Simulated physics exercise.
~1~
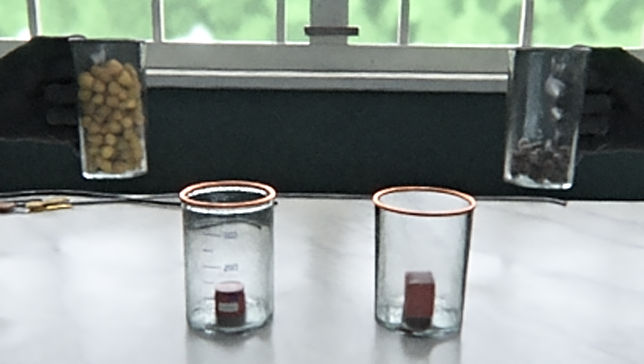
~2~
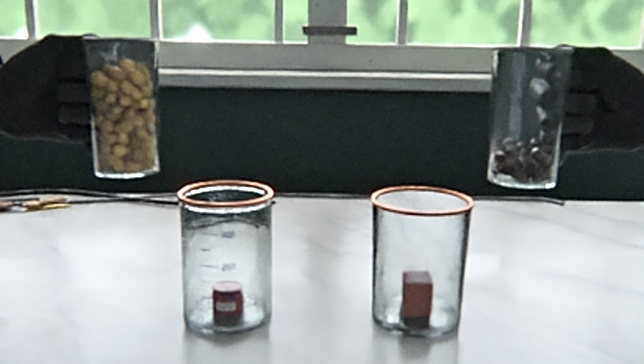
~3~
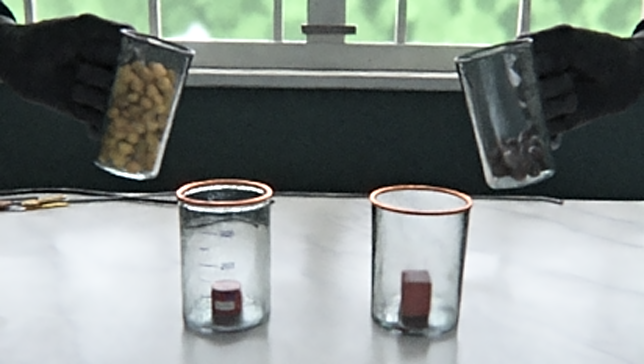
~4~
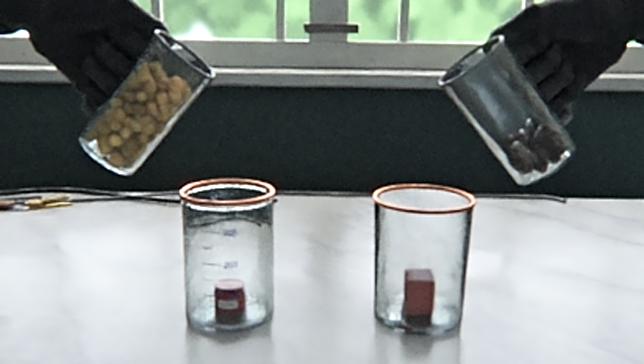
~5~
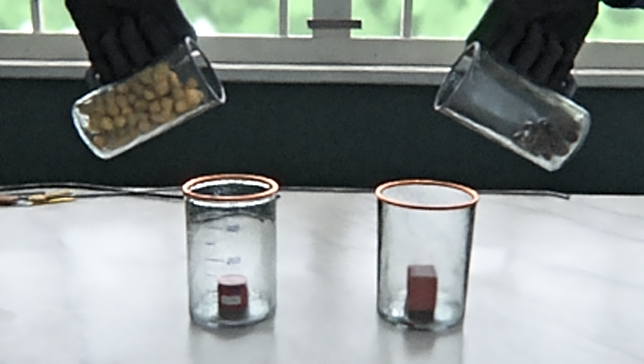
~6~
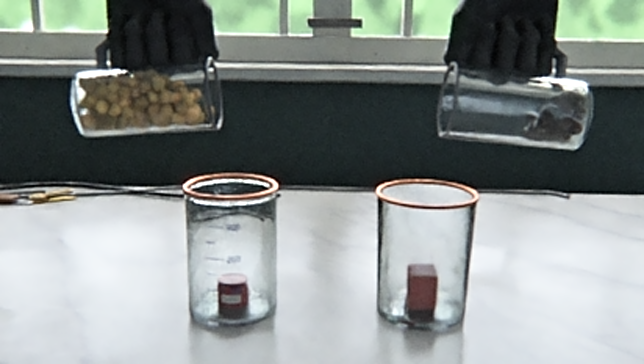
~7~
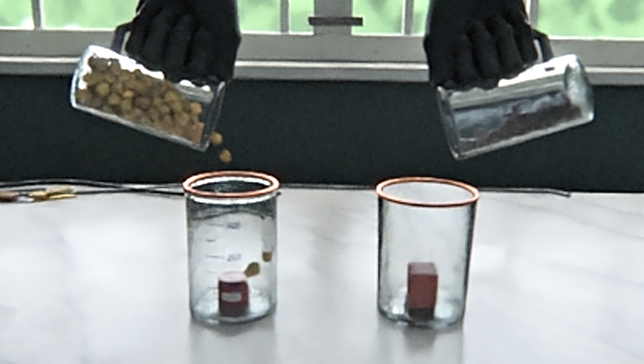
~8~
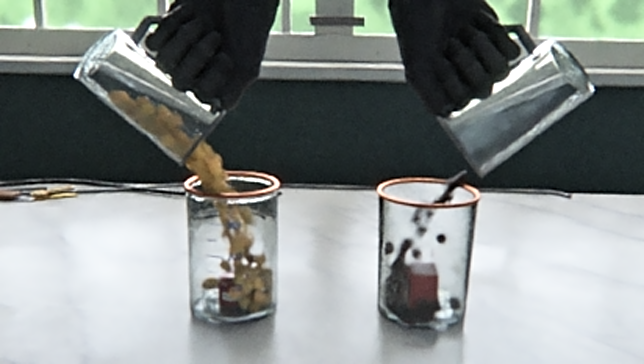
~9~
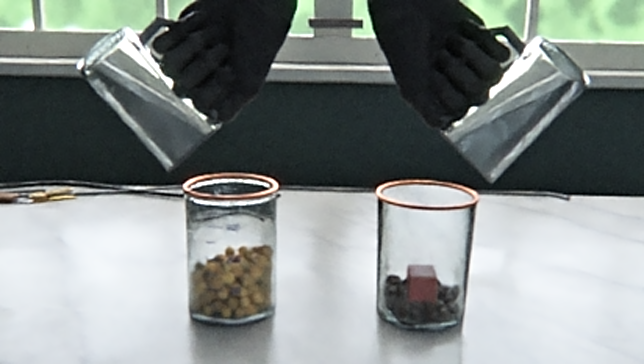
To begin with, two dark-gloved hands hold clear cups above a left beaker and a right glass, each containing a small reddish block. The left cup is packed with yellowish-tan pieces, while the right holds a smaller load of dark ones. The hands tip both cups inward until they lie on their sides. A few tan pieces drop first on the left, then both loads pour down as the cups tilt further. Finally, the emptied cups stay tipped overhead, with the left block buried and the right block still showing above a shallow dark layer.
